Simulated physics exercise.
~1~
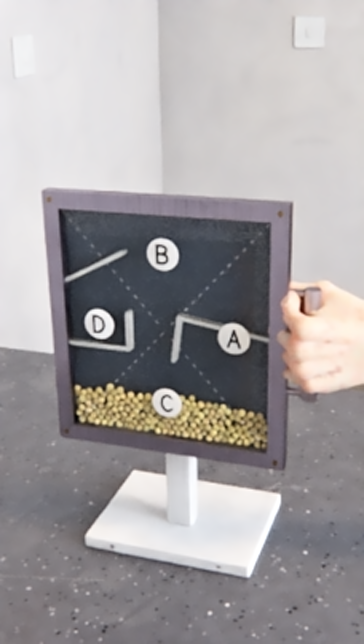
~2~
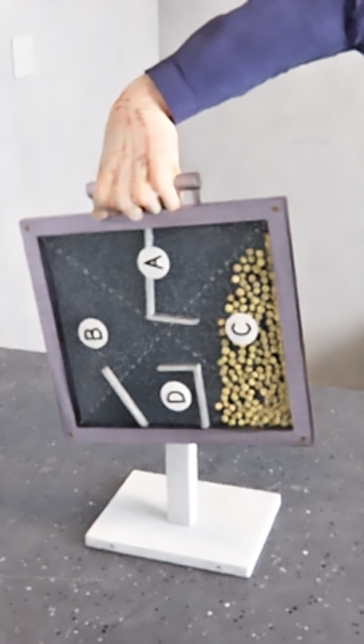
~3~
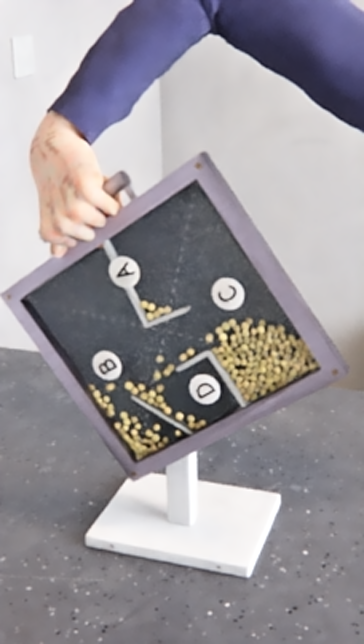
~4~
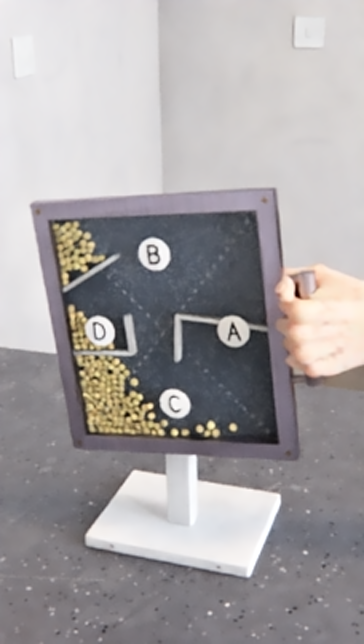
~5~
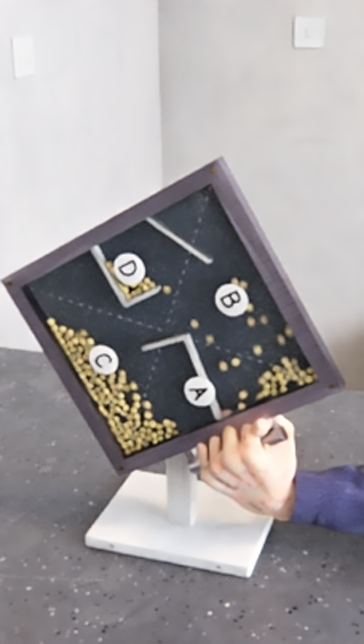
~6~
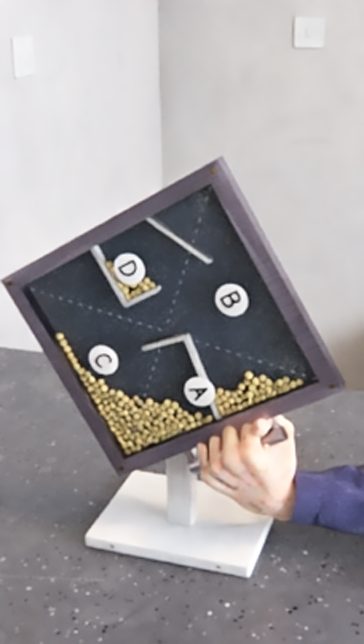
A hand turns a framed box one way, then back, and beans settle mostly along the bottom.
